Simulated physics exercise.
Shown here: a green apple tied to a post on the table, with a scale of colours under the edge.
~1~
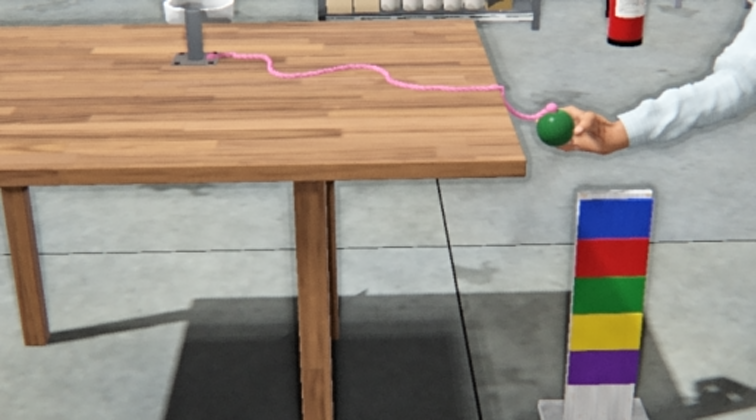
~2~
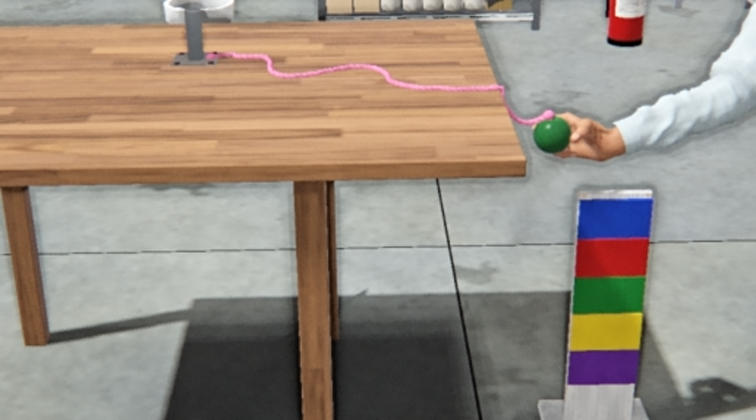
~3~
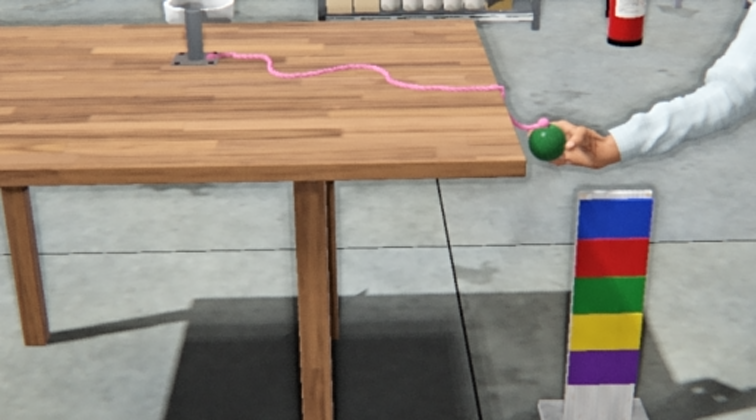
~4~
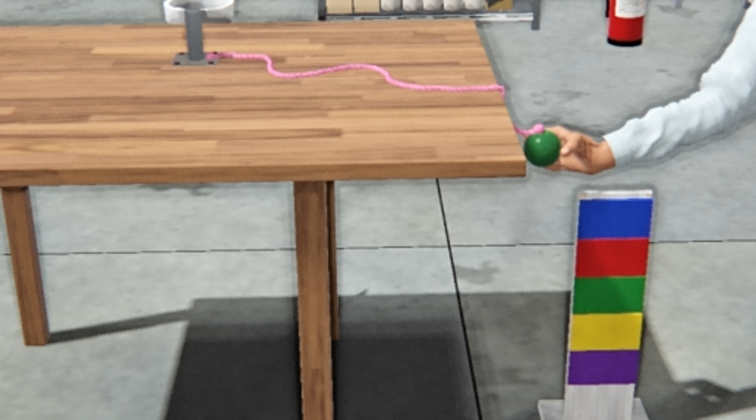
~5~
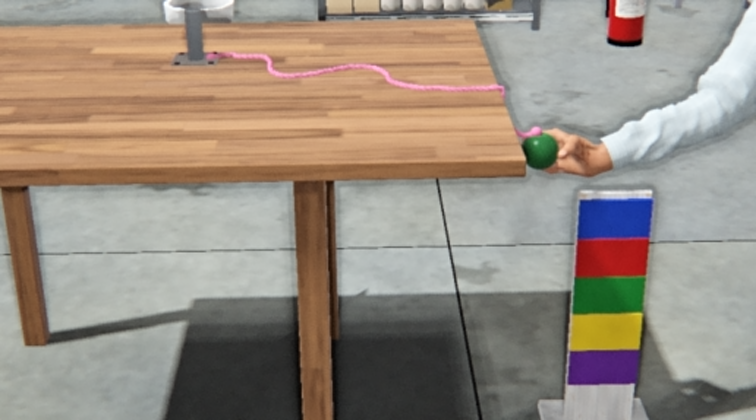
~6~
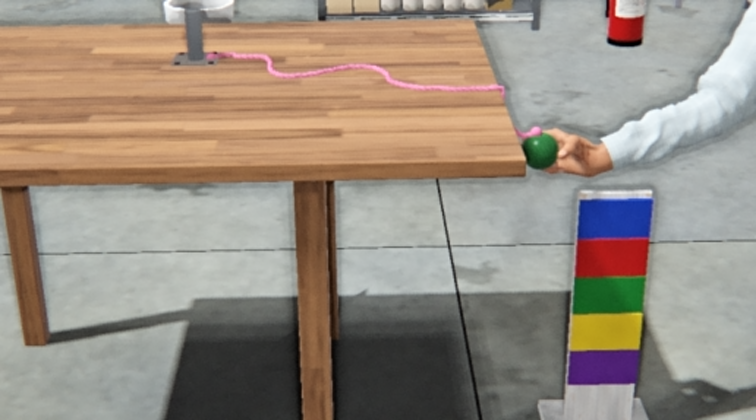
A hand lowers a green ball on a pink cord slightly beside the table's edge.
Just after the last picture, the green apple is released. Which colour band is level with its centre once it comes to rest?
The red band.
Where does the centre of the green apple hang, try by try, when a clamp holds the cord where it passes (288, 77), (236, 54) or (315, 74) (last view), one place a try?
Approximately (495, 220), (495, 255) and (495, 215) respectively.
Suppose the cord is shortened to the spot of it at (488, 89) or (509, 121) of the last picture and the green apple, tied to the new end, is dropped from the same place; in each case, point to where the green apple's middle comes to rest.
Case by case: Roughly (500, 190), then roughly (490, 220).
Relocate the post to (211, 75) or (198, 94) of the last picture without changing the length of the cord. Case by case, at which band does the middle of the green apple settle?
First try: Green; second try: Green.
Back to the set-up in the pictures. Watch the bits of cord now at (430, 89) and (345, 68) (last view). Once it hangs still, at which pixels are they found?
End: (497, 115) and then (404, 73).
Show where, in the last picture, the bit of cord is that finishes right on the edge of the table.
It's near (400, 84) in the last picture.
Soon after, apple near (509, 251); level with red.
After that, apple near (484, 256); level with red.
In the end, apple near (494, 260); level with red. The red one.
